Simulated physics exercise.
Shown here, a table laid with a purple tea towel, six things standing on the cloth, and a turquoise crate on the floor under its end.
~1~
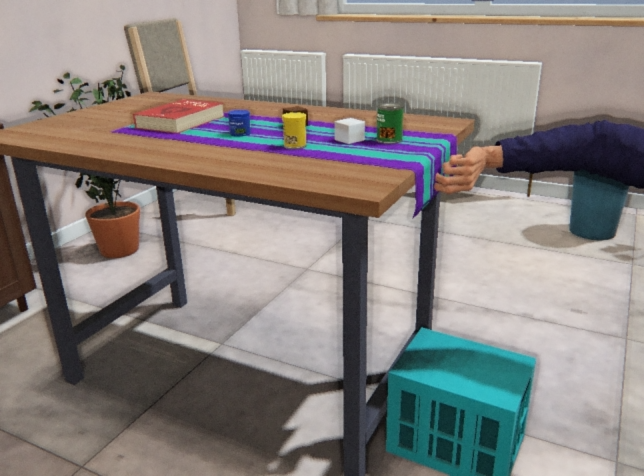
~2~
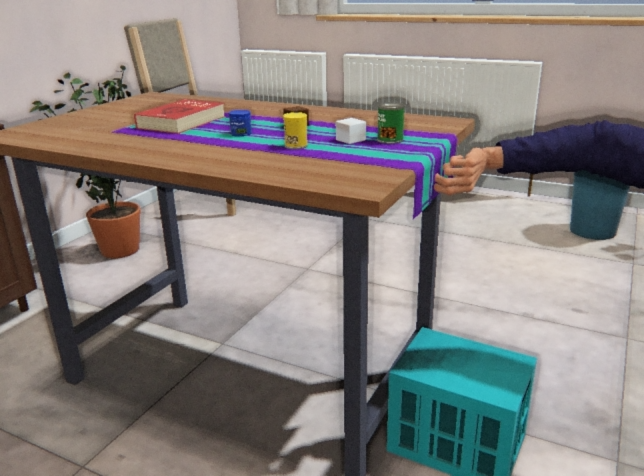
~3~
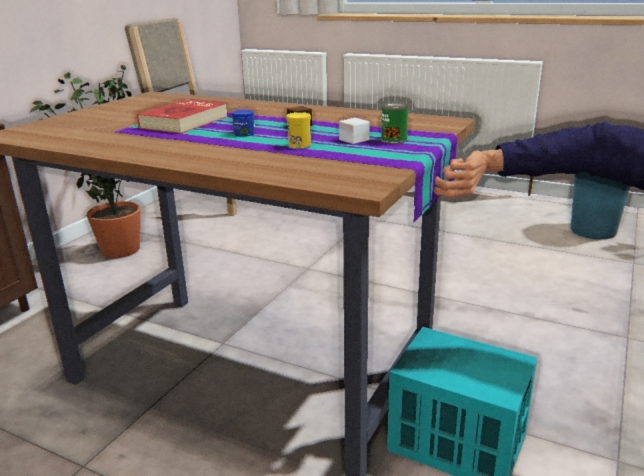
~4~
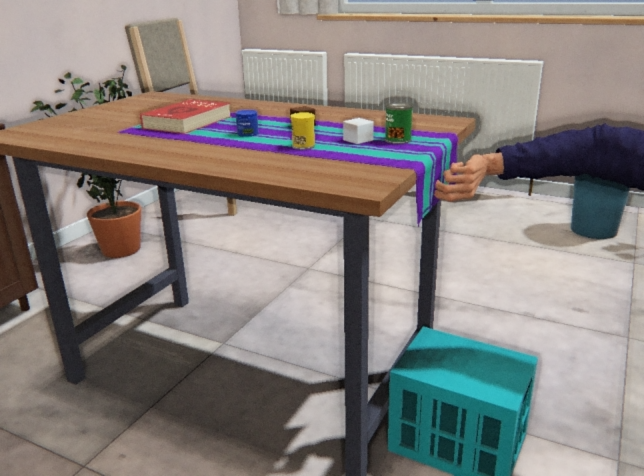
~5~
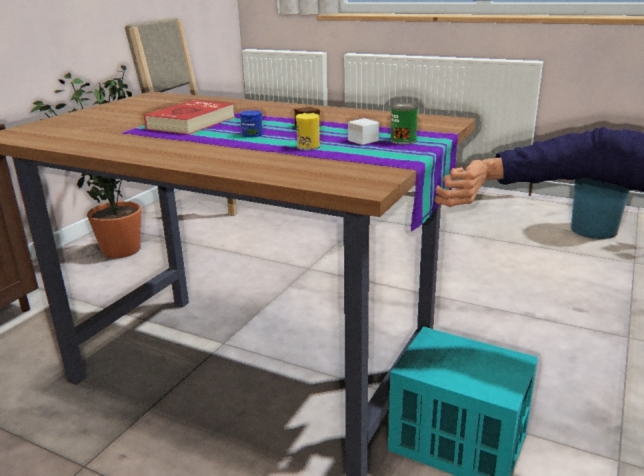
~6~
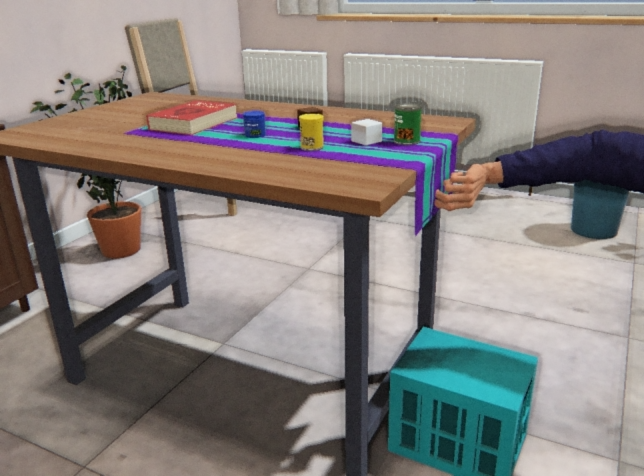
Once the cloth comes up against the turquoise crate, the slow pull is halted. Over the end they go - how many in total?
Four in total.
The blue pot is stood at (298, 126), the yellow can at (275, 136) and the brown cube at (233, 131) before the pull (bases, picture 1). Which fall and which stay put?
The blue pot will end up off, the yellow can will end up off, the brown cube will stay where it is.
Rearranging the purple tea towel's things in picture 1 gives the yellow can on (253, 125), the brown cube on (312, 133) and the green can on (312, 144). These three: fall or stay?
Final state: The yellow can is still in place, the brown cube is no longer up, the green can is no longer up.
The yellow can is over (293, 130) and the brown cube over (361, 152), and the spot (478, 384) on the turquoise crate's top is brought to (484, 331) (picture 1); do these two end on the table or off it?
The yellow can ends up still on top and the brown cube ends up off the top.
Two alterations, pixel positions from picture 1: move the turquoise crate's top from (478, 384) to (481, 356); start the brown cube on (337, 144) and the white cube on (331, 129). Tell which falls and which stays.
The brown cube? Lost. The white cube? Lost.
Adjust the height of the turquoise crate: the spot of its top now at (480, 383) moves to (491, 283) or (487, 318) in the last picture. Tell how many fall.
1 and 2.
Early on, hem near (435, 250); green can gone.
Midway, hem near (434, 308); green can and white cube gone.
Near the end, hem on the crate; green can, white cube, yellow can and brown cube gone.
Finally, hem on the crate; green can, white cube, yellow can and brown cube gone. It carries off four.
